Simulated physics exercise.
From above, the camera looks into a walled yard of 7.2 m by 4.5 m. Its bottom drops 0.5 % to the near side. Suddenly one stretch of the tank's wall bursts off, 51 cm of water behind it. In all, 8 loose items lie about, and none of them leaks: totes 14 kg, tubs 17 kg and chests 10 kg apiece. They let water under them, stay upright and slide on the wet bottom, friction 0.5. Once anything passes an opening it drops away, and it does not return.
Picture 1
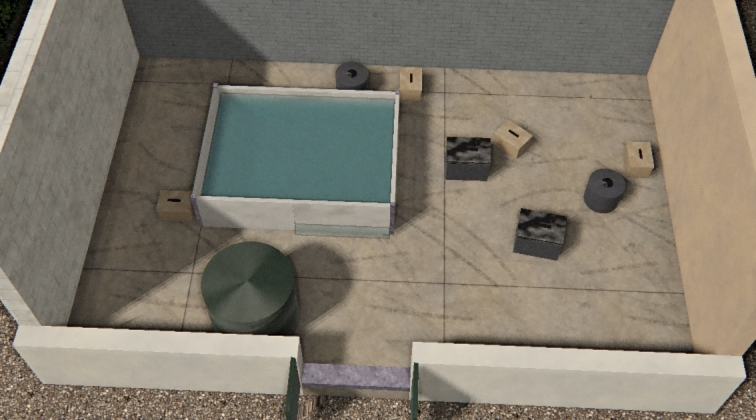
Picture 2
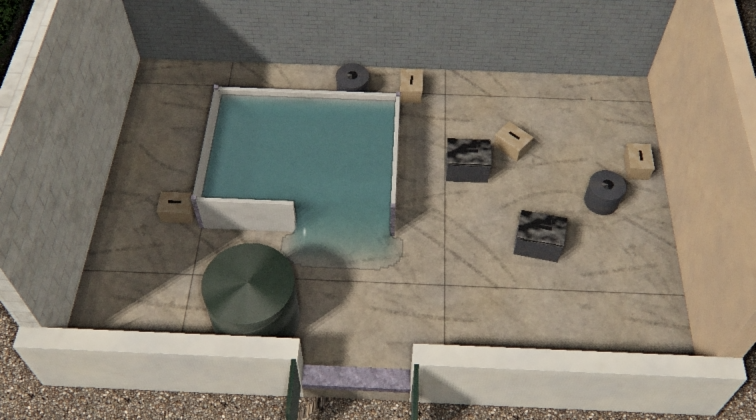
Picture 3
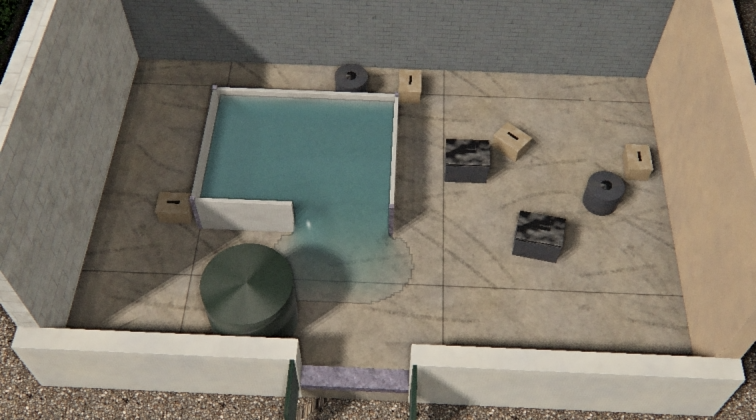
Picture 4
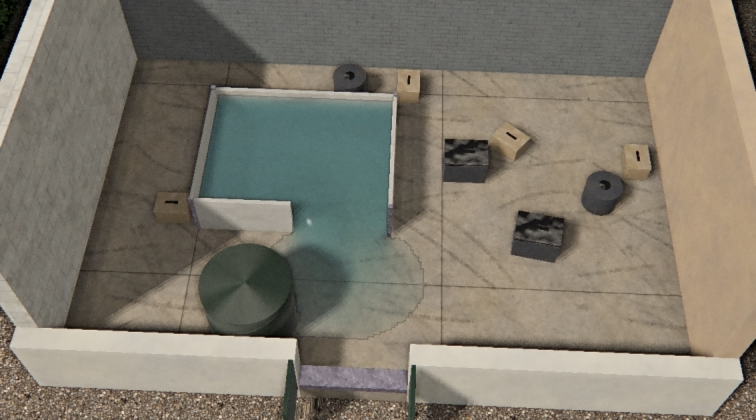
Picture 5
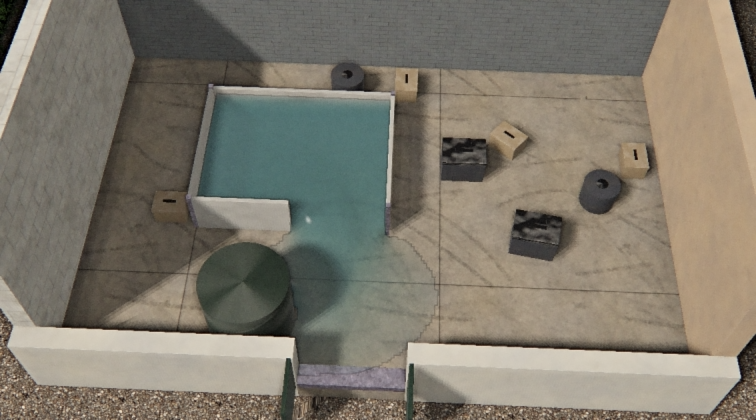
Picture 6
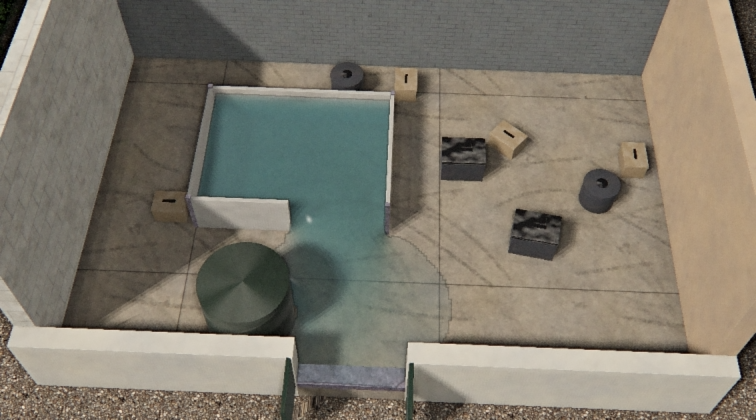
The video shows a walled yard with a raised tank of water, whose near wall opens on the right side; water pours out and spreads across the floor toward the near gap, while the surrounding boxes and tubs stay put.
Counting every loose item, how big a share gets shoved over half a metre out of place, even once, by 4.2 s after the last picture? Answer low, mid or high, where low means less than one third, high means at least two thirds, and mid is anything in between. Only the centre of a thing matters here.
Low.
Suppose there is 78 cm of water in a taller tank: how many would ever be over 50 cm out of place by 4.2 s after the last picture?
Then 0 of them.
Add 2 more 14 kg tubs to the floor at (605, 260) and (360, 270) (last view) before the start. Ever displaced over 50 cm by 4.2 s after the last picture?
In turn: Under, over.
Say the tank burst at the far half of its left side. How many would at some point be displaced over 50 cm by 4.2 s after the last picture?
In that case 2 of them.
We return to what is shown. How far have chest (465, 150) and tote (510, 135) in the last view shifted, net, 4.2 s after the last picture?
Respectively, 0 centimetres and 0 centimetres.
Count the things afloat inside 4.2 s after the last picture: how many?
At that time, 0.
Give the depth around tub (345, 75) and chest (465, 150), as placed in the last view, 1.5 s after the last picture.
First about 0 cm, second about 0 cm.
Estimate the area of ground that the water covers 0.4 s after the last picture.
Wet area: Approx. 8.5 m2.
Then, 0.4 s after the last picture 0 of 8 are over 50 cm from their spots; 0 afloat.
Then, 1.5 s after the last picture 0 of 8 are over 50 cm from their spots; 0 afloat.
Then, 2.8 s after the last picture 0 of 8 are over 50 cm from their spots; 0 afloat.
Then, 4.2 s after the last picture 0 of 8 are over 50 cm from their spots, and 0 have been at some point; 0 afloat.
